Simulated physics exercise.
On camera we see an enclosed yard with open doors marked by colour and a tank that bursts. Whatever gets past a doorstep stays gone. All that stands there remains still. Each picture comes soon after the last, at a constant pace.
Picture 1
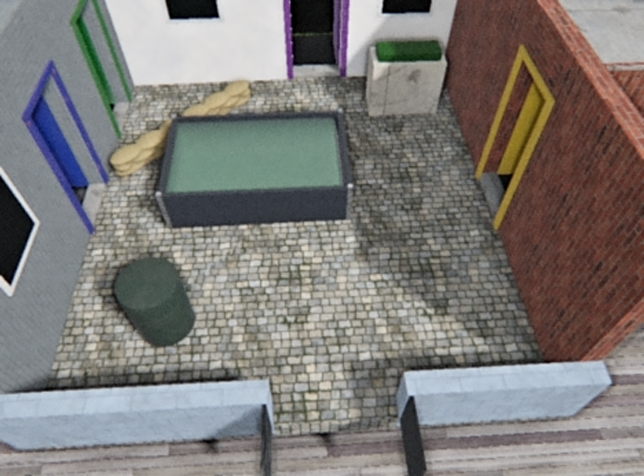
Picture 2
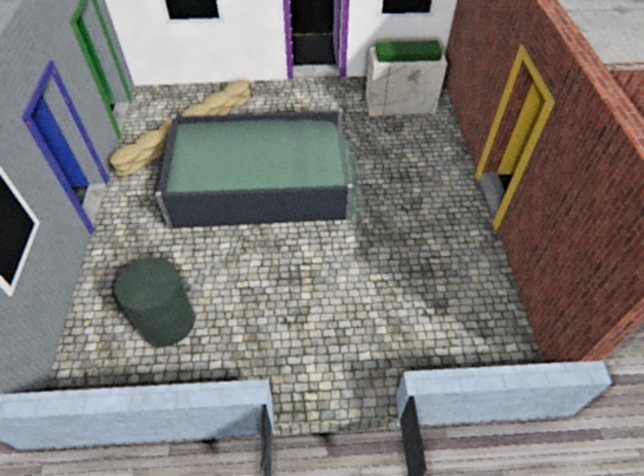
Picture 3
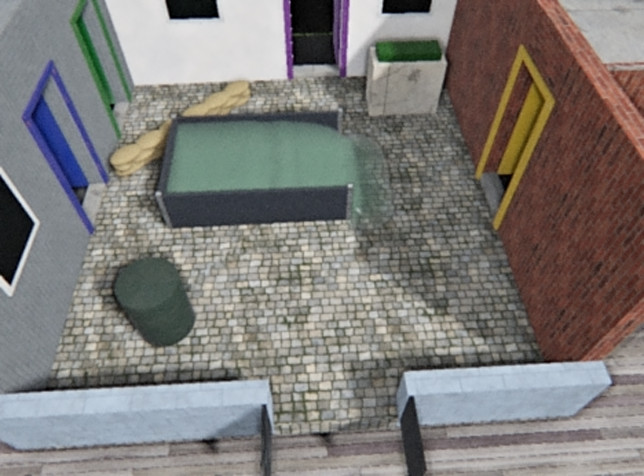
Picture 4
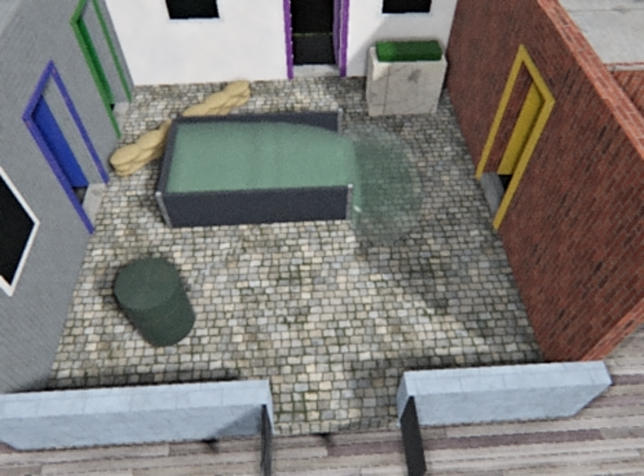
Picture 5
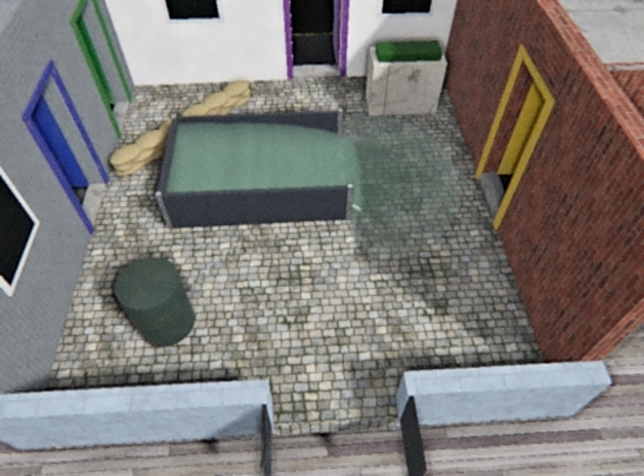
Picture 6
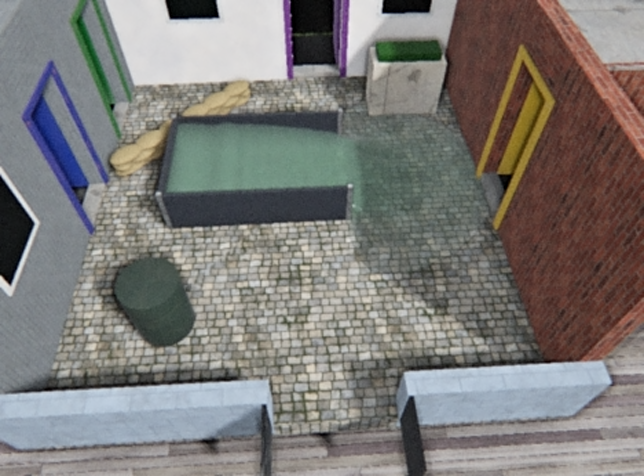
The footage shows a cobbled courtyard with coloured doorways, a dark green barrel and a large tank of greenish water, whose right side opens as water pours out and spreads rightward across the paving toward the brick wall.
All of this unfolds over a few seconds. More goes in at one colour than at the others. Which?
It is yellow.
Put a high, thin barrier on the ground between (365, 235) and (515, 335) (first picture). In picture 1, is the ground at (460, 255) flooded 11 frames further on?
My call: Swamped.
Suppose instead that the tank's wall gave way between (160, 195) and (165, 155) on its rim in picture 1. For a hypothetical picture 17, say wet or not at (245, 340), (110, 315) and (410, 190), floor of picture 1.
Untouched, soaked, untouched.
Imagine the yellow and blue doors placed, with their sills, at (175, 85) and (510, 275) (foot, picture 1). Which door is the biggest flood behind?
It's the blue-painted one.
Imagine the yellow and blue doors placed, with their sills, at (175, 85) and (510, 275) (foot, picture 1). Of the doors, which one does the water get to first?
That would be the blue door.
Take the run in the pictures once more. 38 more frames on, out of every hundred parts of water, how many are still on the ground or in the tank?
That comes to around 90 in a hundred.
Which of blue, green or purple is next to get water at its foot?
The purple-painted one.
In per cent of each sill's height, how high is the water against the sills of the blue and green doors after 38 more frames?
About 0 %, then 240 %.
A moment on, water covers 25 % of the floor; yellow door some in, purple door not reached, green door not reached, blue door not reached.
Next, water covers 25 % of the floor; yellow door a lot in, purple door not reached, green door not reached, blue door not reached.
Then, water covers 45 % of the floor; yellow door a lot in, purple door wet at the sill, nothing in, green door not reached, blue door not reached.
Later, water covers 80 % of the floor; yellow door a lot in, purple door wet at the sill, nothing in, green door a trickle in, blue door not reached.
In the end, water covers 95 % of the floor; yellow door a lot in, purple door wet at the sill, nothing in, green door some in, blue door some in; the yellow door has let in the most.
